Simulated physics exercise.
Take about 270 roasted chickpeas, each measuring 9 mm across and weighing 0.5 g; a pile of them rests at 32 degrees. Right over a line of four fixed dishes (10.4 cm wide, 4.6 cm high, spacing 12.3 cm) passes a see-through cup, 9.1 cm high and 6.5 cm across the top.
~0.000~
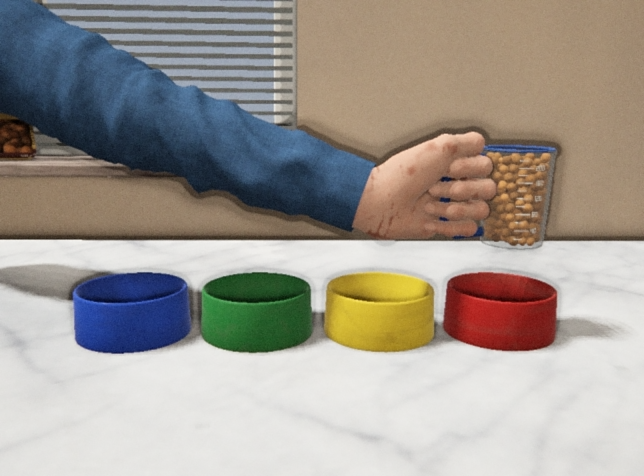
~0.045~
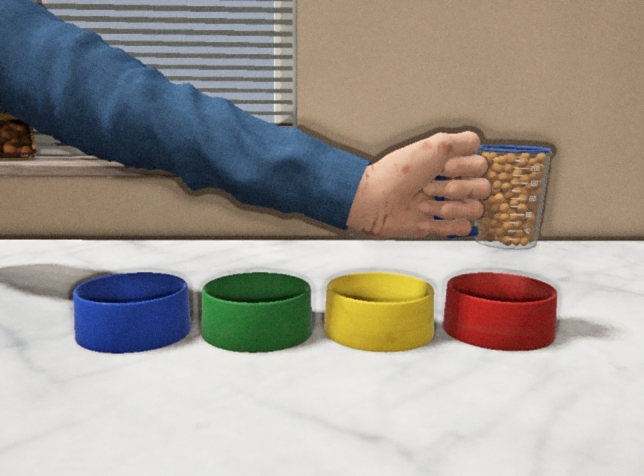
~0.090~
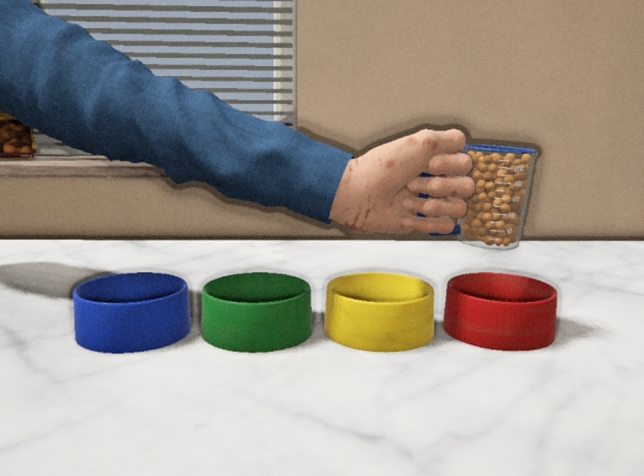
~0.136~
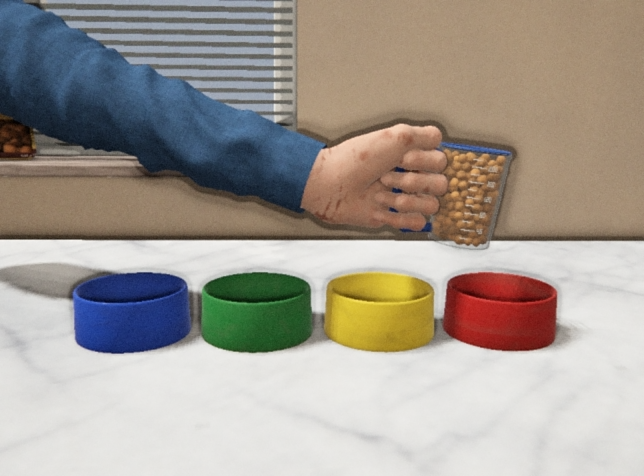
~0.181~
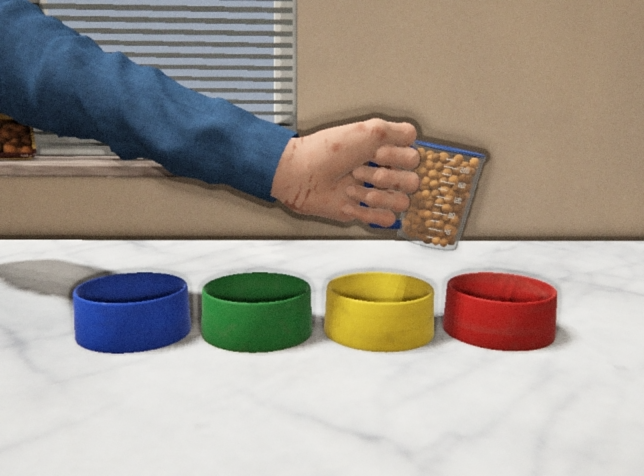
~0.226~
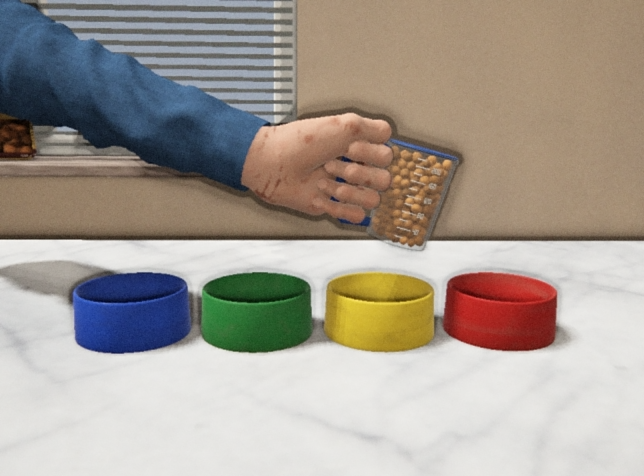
At first, a hand in a blue sleeve holds a clear cup of roasted chickpeas upright behind a red dish, at the right of a row with yellow, green and blue dishes. The hand then moves left, tilting the cup gradually until it leans above the yellow dish, chickpeas still inside.
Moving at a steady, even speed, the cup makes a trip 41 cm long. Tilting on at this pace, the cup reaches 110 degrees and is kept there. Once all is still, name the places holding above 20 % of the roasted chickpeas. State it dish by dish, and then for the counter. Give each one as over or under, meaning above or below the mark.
Red: Under, blue: Over, green: Under, yellow: Under, counter: Under.
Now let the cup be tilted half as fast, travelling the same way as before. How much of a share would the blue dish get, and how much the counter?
Blue 90; counter 10.
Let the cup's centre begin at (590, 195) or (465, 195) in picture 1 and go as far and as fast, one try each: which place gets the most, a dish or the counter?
The biggest share lands on green the first time and on blue the second time.
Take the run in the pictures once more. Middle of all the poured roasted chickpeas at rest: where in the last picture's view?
Est. centre at rest: (150, 314) px.
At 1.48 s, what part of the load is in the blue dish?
40 % so far.
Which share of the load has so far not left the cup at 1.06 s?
Somewhere close to 95 percent.
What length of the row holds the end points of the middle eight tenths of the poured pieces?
That stretch measures near 6 centimetres.
After 0.72 s, tilt 60 degrees; cup holds 100 %.
Then, at 1.06 s, tilt 91 degrees; cup holds 95 %.
After 1.48 s, tilt 110 degrees; cup holds 50 %, blue 40 %.
By 3.0 s all is still; red 0 %, blue 90 %, green 0 %, yellow 0 %, counter 10 %.
